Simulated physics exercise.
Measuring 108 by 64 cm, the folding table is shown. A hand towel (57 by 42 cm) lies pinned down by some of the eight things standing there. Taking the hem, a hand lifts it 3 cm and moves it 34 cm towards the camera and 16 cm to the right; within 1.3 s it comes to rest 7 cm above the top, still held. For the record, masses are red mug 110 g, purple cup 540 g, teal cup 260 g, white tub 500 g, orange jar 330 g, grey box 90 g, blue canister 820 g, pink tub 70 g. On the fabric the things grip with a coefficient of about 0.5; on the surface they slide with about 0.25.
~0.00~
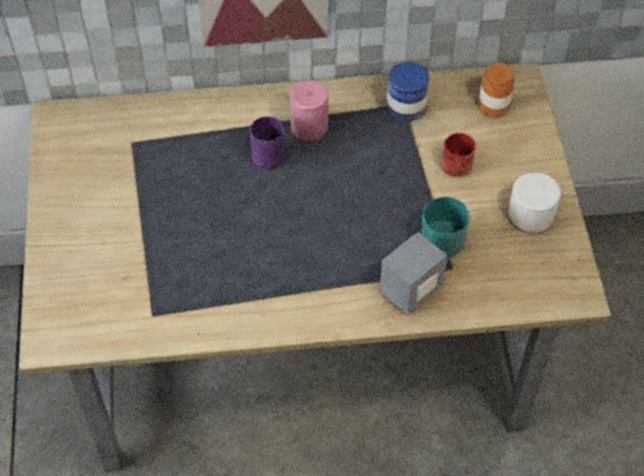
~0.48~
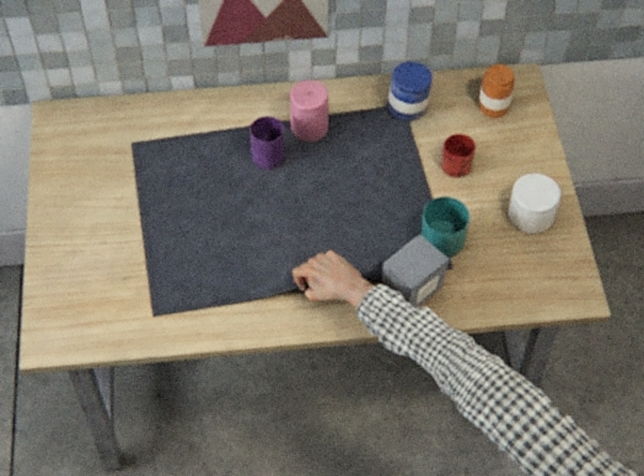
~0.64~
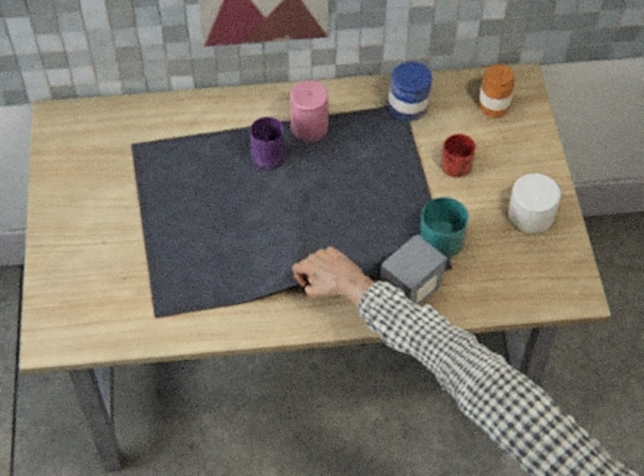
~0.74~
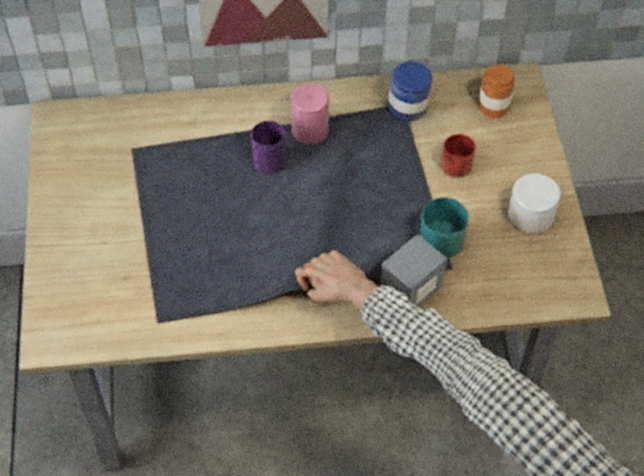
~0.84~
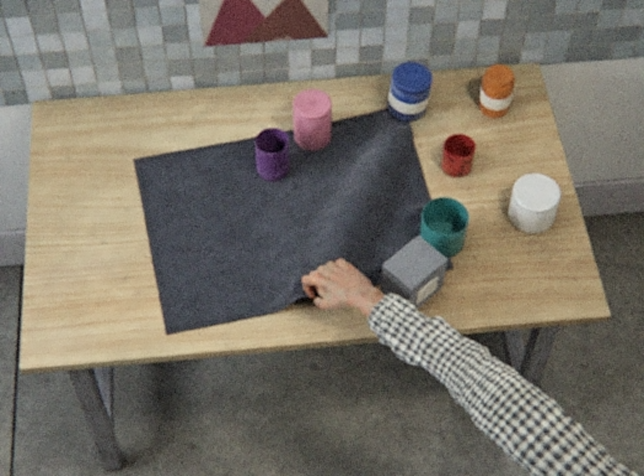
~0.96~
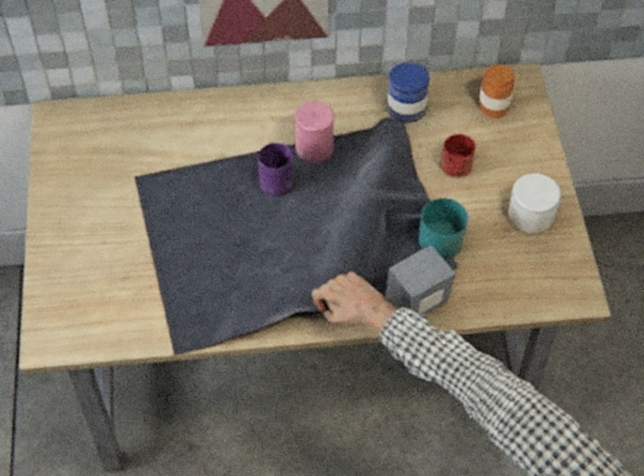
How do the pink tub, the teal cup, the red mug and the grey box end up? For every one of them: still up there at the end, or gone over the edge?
Pink tub: Still up there; teal cup: Still up there; red mug: Still up there; grey box: Gone over the edge.
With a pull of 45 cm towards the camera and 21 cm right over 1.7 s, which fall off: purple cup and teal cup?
Then purple cup is lost over the edge and teal cup holds on.
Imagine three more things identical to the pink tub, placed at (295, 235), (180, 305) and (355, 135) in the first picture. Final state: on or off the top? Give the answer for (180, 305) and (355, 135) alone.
The first one tips off, and the other survives on top.
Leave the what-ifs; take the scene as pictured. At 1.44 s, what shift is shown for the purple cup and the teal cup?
Purple cup: 25 cm; teal cup: 4 cm.
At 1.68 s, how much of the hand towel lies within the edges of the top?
About 45 per cent.
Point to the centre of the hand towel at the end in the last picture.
About (366, 359).
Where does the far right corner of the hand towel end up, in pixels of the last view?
It settles at roughly (395, 244).
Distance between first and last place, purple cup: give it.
The purple cup ends up roughly 40 cm from where it began.
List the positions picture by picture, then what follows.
In the first frame, pink tub (309, 94); teal cup (447, 215); red mug (460, 145); grey box (415, 258); hand towel corners (152, 316) (131, 143).
In the second frame, blue canister (411, 76); hand towel corners (153, 317) (131, 143); grip (305, 288).
In the third frame, hand towel corners (155, 318) (131, 144); grip (305, 284).
In the fourth frame, purple cup (268, 133); pink tub (310, 97); hand towel corners (158, 323) (132, 149); grip (308, 288).
In the fifth frame, purple cup (272, 141); pink tub (312, 103); hand towel corners (166, 335) (134, 159); grip (314, 296).
In the sixth frame, pink tub (315, 115); teal cup (445, 217); red mug (460, 146); grey box (422, 270); hand towel corners (175, 355) (135, 177); grip (325, 310).
By 1.2 s, 90 % of the hand towel is still over the top; pink tub 14 cm off its start, grey box 6 cm off its start, teal cup 1 cm off its start.
By 1.4 s, 70 % of the hand towel is still over the top; pink tub 24 cm off its start, grey box on its side, 15 cm off its start, teal cup 3 cm off its start.
By 1.7 s, 45 % of the hand towel is still over the top; pink tub 33 cm off its start at (352, 223), grey box over the edge, teal cup 3 cm off its start at (444, 230).
By 1.9 s, 35 % of the hand towel is still over the top; grey box over the edge, pink tub 36 cm off its start, teal cup 3 cm off its start.
By 3.5 s, 35 % of the hand towel is still over the top; grey box over the edge, pink tub 36 cm off its start at (360, 237), teal cup 3 cm off its start at (445, 230), red mug 0 cm off its start at (460, 146).
